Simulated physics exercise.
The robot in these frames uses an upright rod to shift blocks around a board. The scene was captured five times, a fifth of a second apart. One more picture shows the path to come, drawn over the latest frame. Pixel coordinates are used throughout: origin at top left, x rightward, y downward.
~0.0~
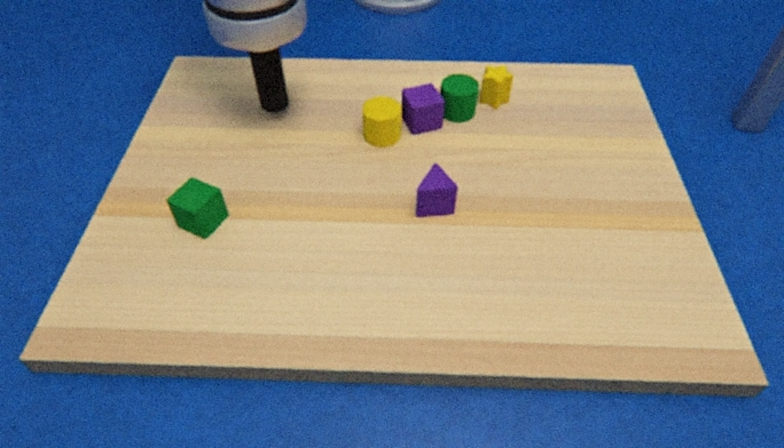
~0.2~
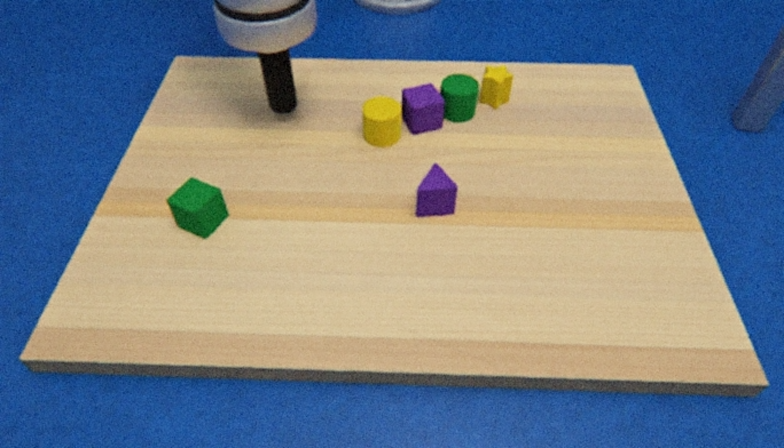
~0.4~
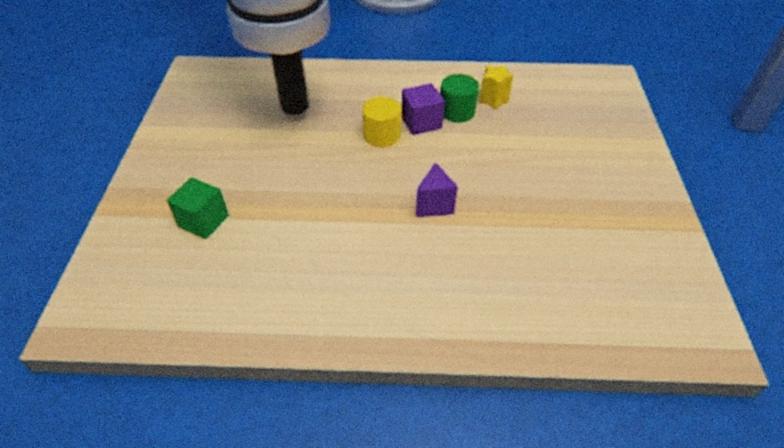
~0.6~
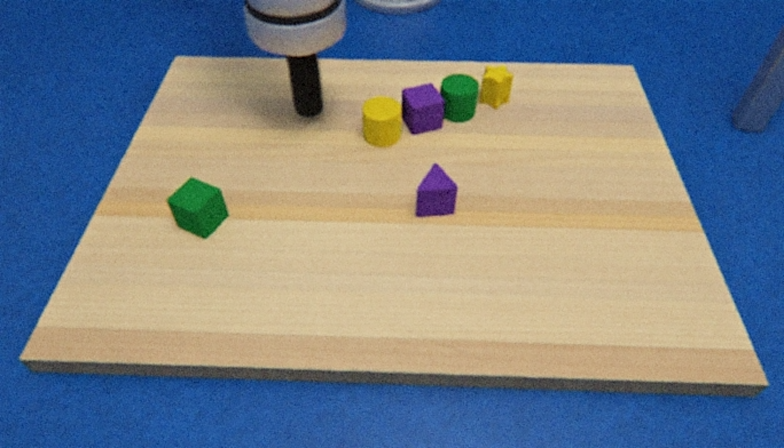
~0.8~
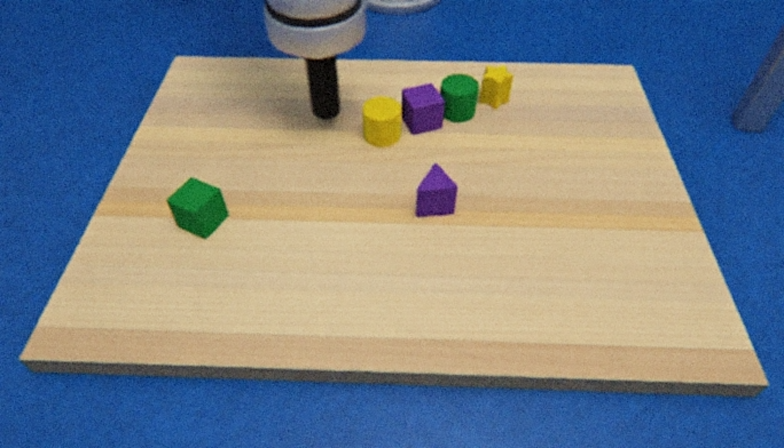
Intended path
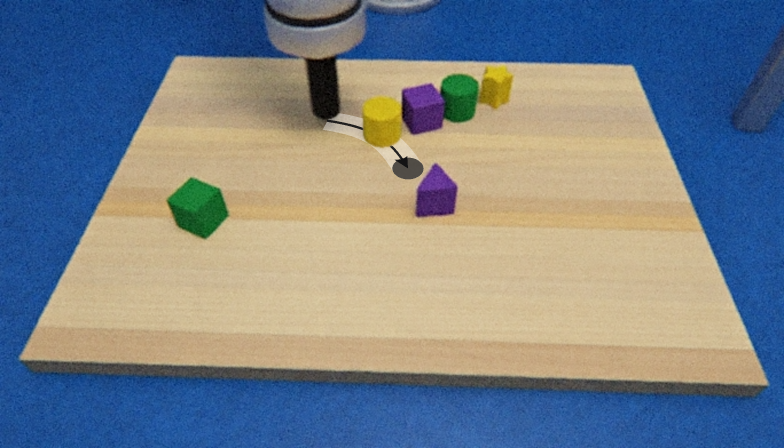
We see a black upright rod on a robot move slowly right along the back of a wooden board, nearing a yellow round block, while the yellow, purple and green blocks all stay still.
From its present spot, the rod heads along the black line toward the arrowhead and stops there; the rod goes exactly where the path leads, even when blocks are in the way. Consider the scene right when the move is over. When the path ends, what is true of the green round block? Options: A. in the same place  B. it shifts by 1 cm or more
Correct choice: A.
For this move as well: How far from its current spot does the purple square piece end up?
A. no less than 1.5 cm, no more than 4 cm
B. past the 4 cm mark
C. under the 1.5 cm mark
Choice C: Under the 1.5 cm mark.
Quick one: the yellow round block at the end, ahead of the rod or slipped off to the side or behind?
Lost on the way.
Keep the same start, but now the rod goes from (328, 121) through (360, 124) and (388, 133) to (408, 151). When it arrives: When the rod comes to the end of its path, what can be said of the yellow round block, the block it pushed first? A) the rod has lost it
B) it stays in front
It's B.
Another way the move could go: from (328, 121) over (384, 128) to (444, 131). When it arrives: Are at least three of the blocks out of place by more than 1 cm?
Yes, that is how it ends up.
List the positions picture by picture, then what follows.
In the first frame, tip of the rod at (275, 105), middles of tops, yellow round block at (382, 108), purple square piece at (423, 95), green round block at (460, 84).
In the second frame, rod at (284, 106), nothing pushed.
In the third frame, rod at (295, 108), nothing pushed.
In the fourth frame, rod at (310, 110), nothing pushed.
In the fifth frame, rod at (327, 112), yellow round block at (382, 108), purple square piece at (423, 95), green round block at (460, 84).
The line goes from (328, 121) over (362, 129) and (390, 145) to (408, 168).
The first path, step by step. One third of the way, rod at (362, 120); yellow round block at (392, 111).
Two thirds of the way, rod at (390, 136); yellow round block at (425, 123); purple square piece at (429, 95), turned 25° anticlockwise.
At the end, rod at (408, 159); yellow round block at (441, 130); purple square piece at (429, 95), turned 25° anticlockwise; green round block unmoved.
